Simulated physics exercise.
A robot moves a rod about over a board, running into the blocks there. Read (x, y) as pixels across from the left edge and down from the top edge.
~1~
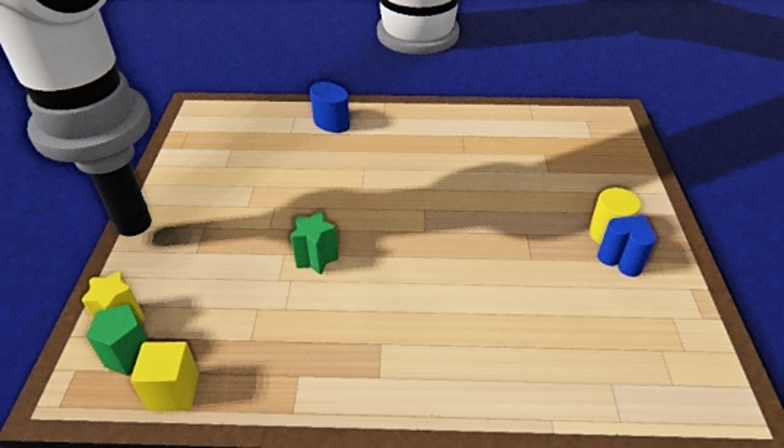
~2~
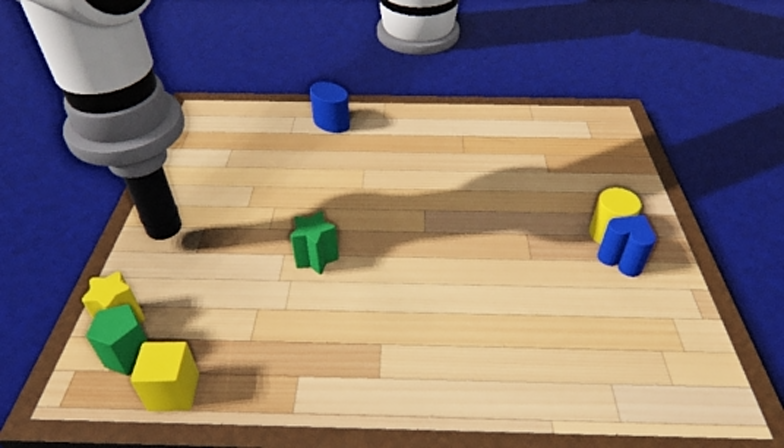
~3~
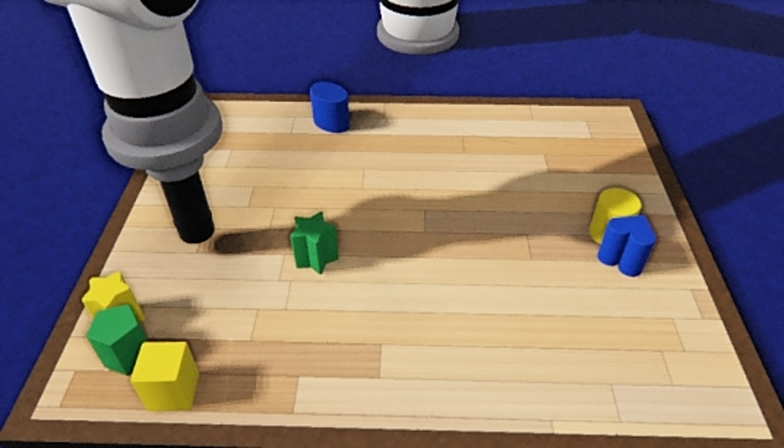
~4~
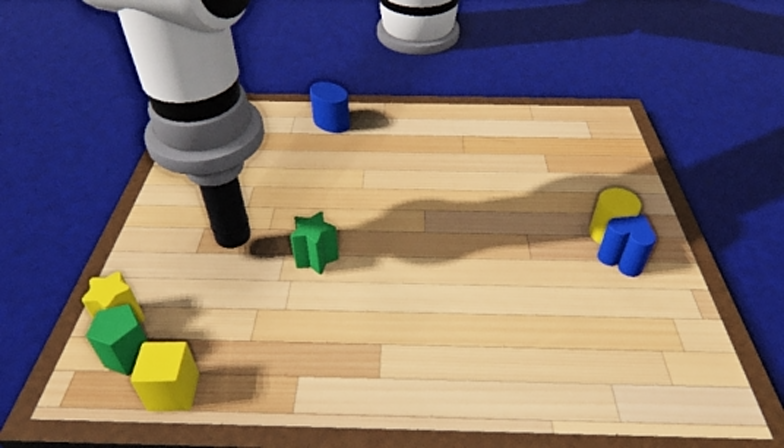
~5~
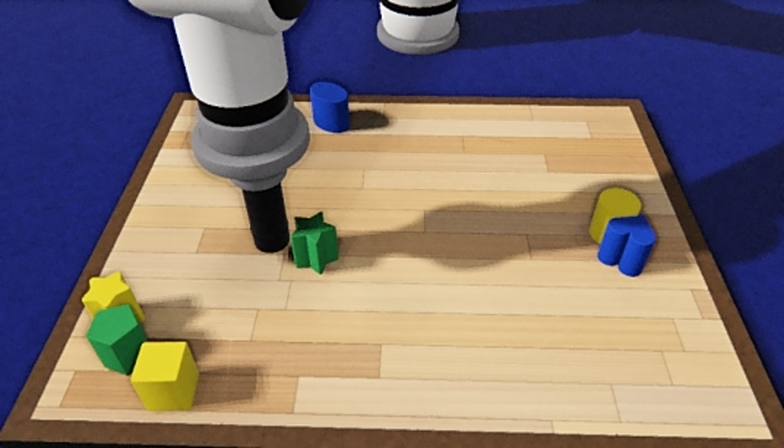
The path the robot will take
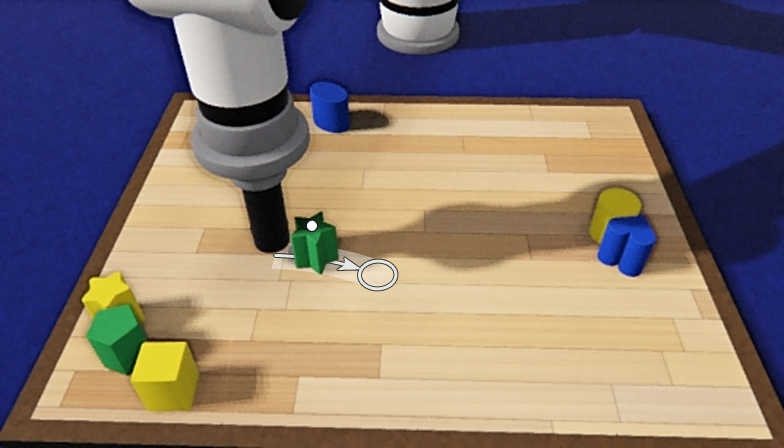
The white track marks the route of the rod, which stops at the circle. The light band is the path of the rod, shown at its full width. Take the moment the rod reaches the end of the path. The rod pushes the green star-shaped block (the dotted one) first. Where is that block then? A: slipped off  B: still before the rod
Correct choice: B.
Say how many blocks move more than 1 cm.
The answer is a single block.
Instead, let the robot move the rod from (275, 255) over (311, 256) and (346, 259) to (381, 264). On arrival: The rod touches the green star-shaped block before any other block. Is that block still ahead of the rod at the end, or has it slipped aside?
Looking at the end of the path, the green star-shaped block is still being driven ahead.
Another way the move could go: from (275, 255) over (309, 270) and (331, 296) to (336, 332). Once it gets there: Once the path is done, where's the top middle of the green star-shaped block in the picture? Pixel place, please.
Answer: (347, 232).
The line goes from (275, 255) over (310, 258) and (345, 264) to (378, 275); the dot is on the green star-shaped block.
The first path, step by step. Halfway along, rod at (327, 247); green star-shaped block at (360, 231).
At the end, rod at (377, 261); green star-shaped block at (412, 240).
